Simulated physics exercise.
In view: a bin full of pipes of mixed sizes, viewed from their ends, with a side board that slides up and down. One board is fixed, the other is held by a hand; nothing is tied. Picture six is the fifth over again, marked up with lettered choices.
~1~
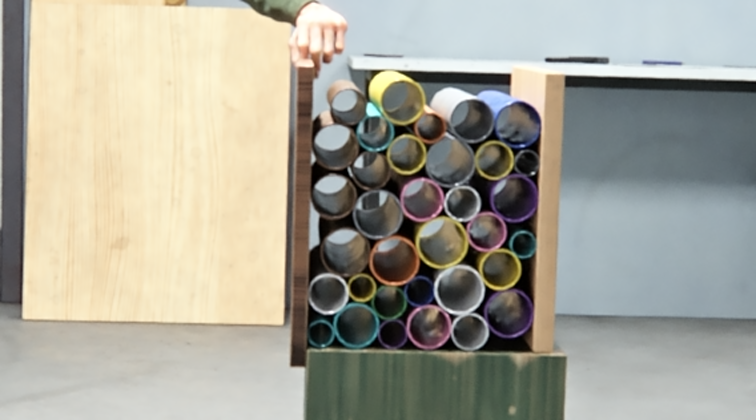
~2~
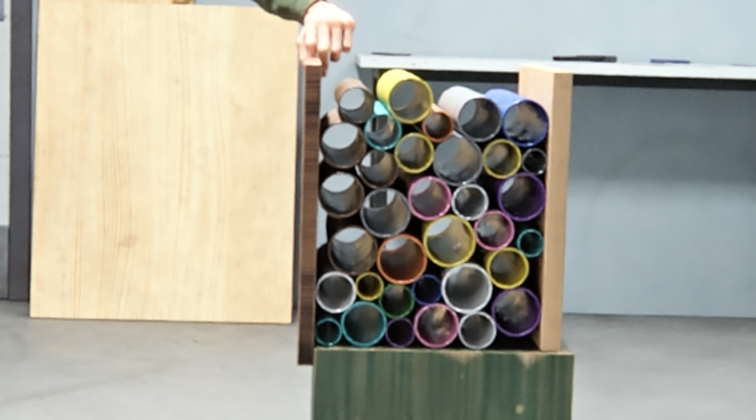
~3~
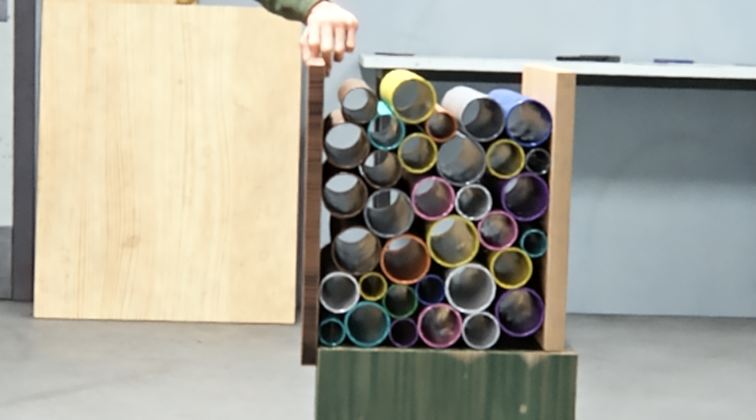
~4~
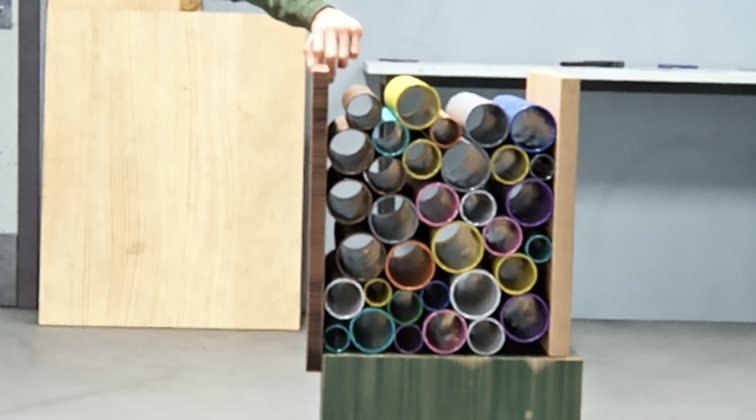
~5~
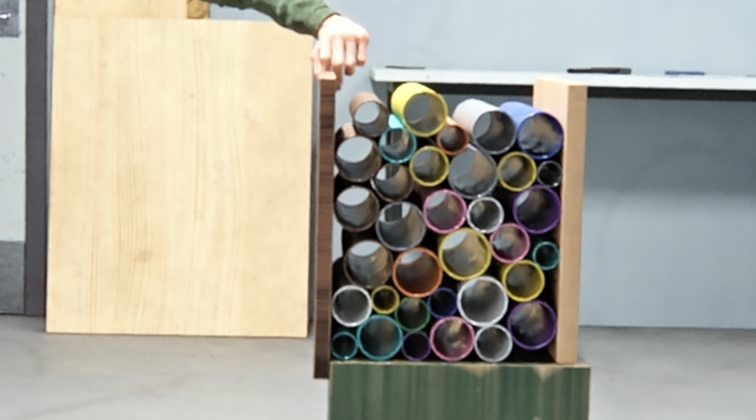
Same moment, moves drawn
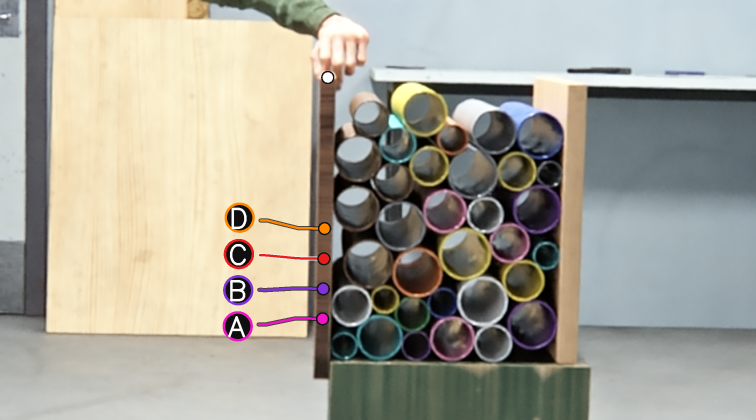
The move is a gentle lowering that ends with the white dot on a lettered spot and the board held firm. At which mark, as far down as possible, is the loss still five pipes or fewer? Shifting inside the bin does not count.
It can be let down to D.
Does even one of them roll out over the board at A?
Yes.
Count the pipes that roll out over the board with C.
It comes to six.
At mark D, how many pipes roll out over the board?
The count is three.
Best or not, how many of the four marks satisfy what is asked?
One of the four.
On the marked copy, A at (323, 319); B at (323, 289); C at (324, 259); D at (325, 229); the white dot at (328, 77).
Following D. Soon after the start, top of the board (335, 144).
Later, top of the board (333, 219).
In the end, top of the board (333, 228), three out over the board.
As for the rest, A more than five out over the board; B more than five out over the board; C six out over the board.
